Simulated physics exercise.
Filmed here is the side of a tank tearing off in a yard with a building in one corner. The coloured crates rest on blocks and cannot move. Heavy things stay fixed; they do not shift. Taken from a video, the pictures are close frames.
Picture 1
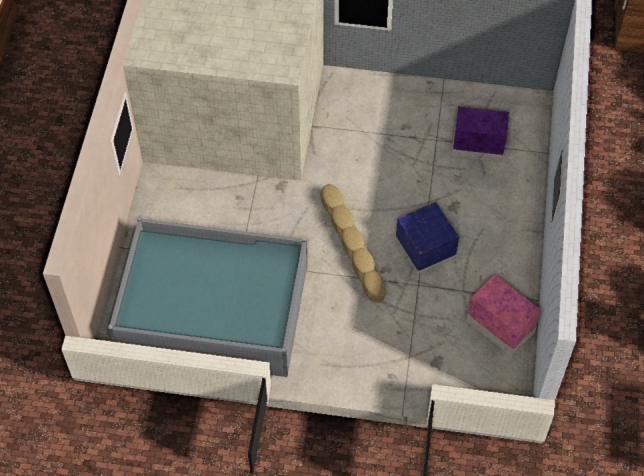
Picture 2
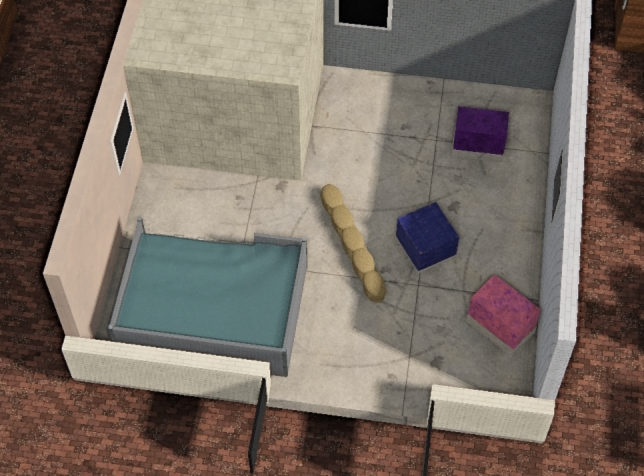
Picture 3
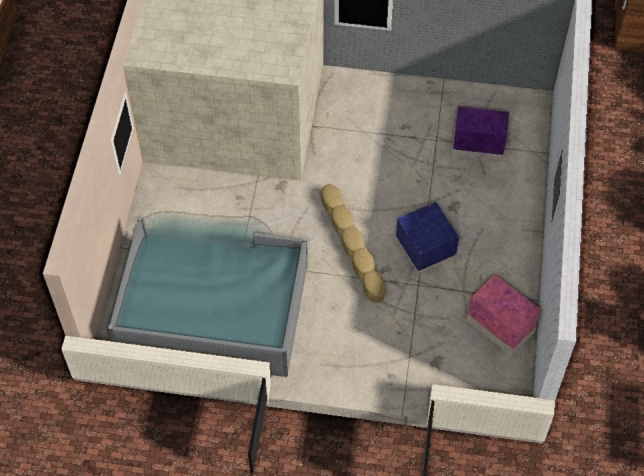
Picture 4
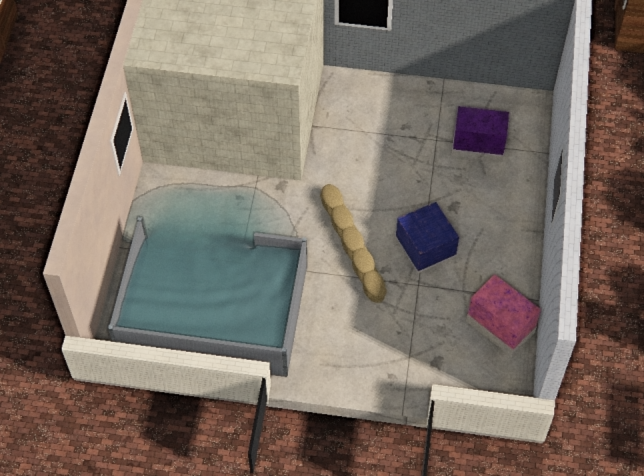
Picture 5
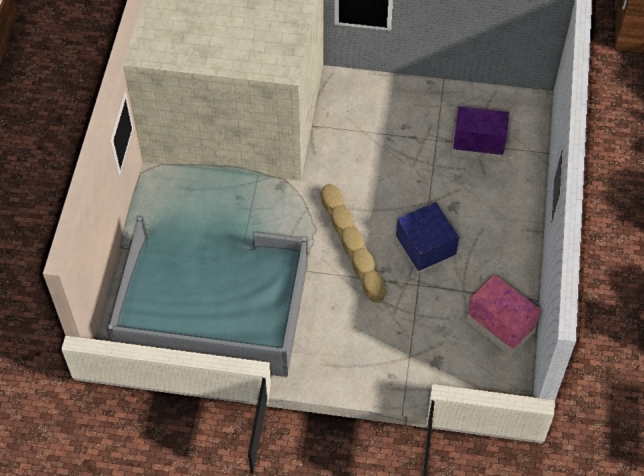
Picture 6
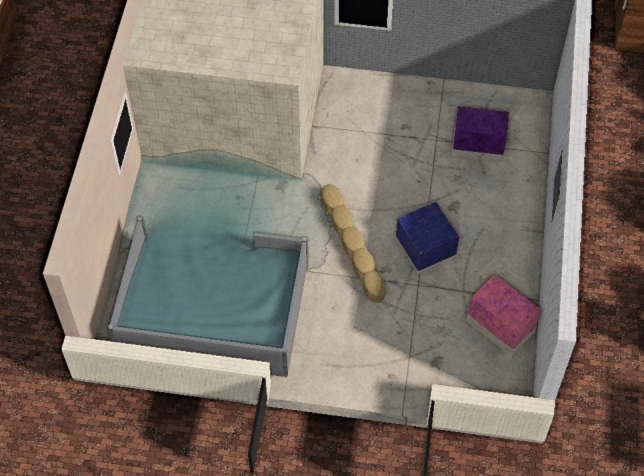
Water pouring through a gap in the far side of an open tank, spreading across the yard floor to the pale building.
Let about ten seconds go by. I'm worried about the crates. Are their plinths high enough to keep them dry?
One by one: As for the blue crate it's moistened by the water. As for the purple crate it's untouched by the water. As for the pink crate it's untouched by the water.
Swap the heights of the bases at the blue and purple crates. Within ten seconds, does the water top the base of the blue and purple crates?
In that case the blue crate is unaffected, and the purple crate is swamped.
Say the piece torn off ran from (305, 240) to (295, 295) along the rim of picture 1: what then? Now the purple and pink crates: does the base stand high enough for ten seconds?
My take: The purple crate stays clear, while the pink crate gets flooded.
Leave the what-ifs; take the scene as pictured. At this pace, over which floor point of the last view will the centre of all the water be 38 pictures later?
Near (274, 248) in the last view.
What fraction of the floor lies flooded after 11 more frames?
About 40 per cent.
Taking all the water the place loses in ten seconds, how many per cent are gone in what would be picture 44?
My figure is about 60 in a hundred.
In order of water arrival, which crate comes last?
Answer: The crate marked pink.
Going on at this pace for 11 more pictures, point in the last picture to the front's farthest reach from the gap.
The front should reach about (460, 114).
A moment on, water covers 20 % of the floor; the blue crate not reached, the purple crate not reached, the pink crate not reached.
Next, water covers 40 % of the floor; the blue crate water round its plinth, the purple crate water round its plinth, the pink crate not reached.
Then, water covers 70 % of the floor; the blue crate water round its plinth, the purple crate water round its plinth, the pink crate not reached.
Later, water covers 85 % of the floor; the blue crate water round its plinth, the purple crate water round its plinth, the pink crate water round its plinth.
In the end, water covers 95 % of the floor; the blue crate was topped, the purple crate stayed above the water, the pink crate stayed above the water.
